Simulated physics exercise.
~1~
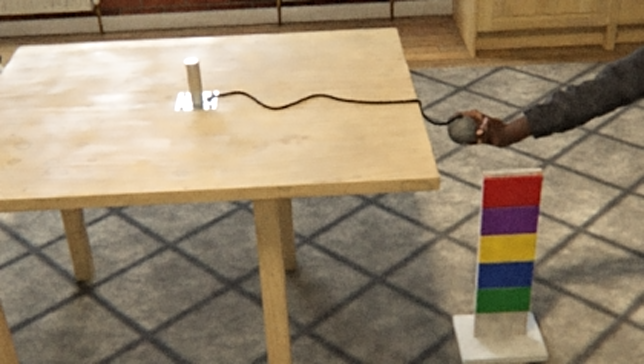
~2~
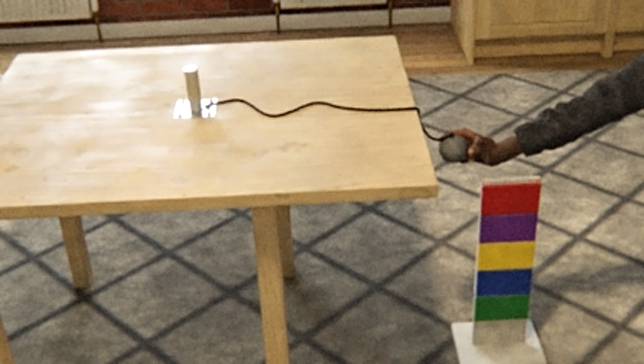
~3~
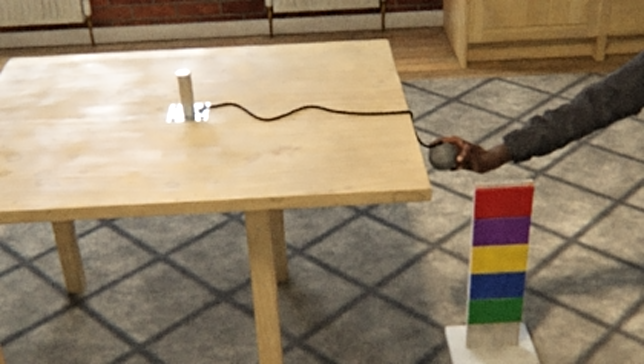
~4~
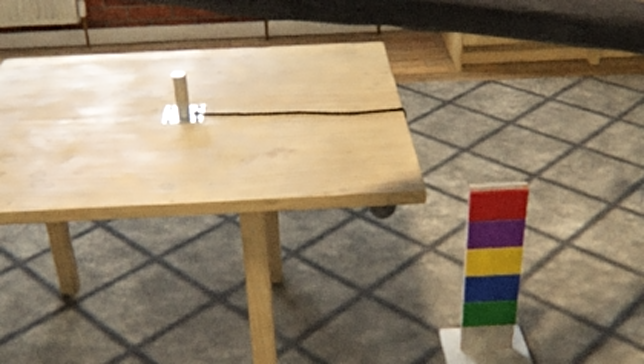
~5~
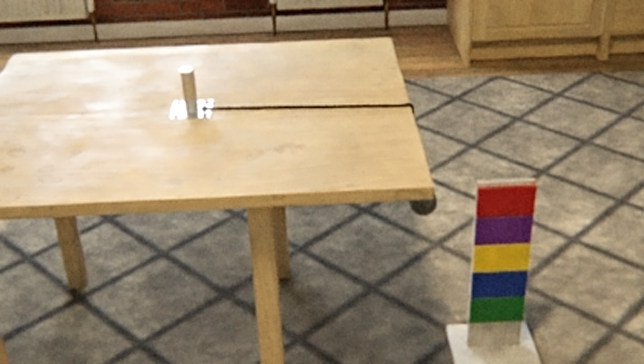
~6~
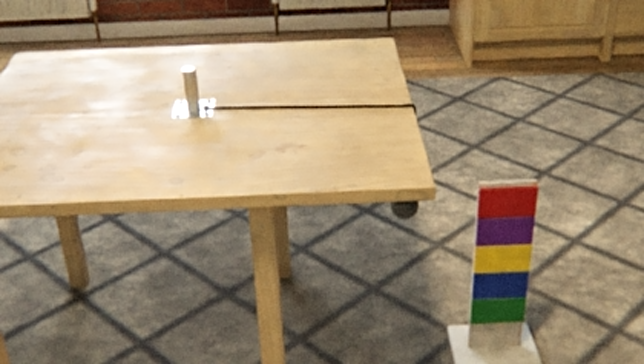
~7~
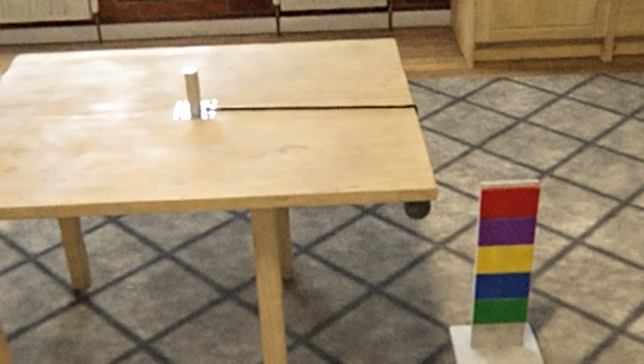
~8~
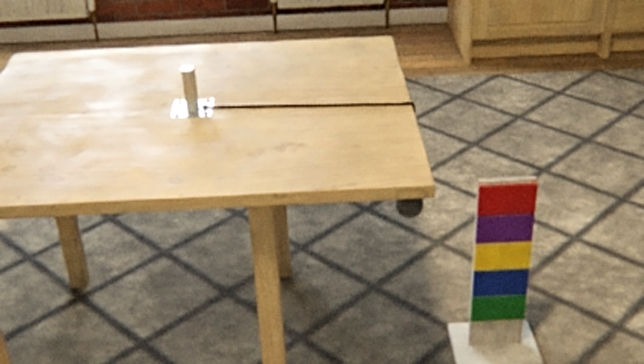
A grey ball on a slack dark shoelace is held by a hand just past the right edge of a wooden table, beside a board striped red, purple, yellow, blue and green. The hand lowers the ball slightly and shifts it left, the lace still wavy across the tabletop from a small upright post. Then the hand lets go and the arm draws back as the ball drops and the lace pulls straight. The ball swings gently right and left below the table's edge. It ends hanging there, level with the red band.
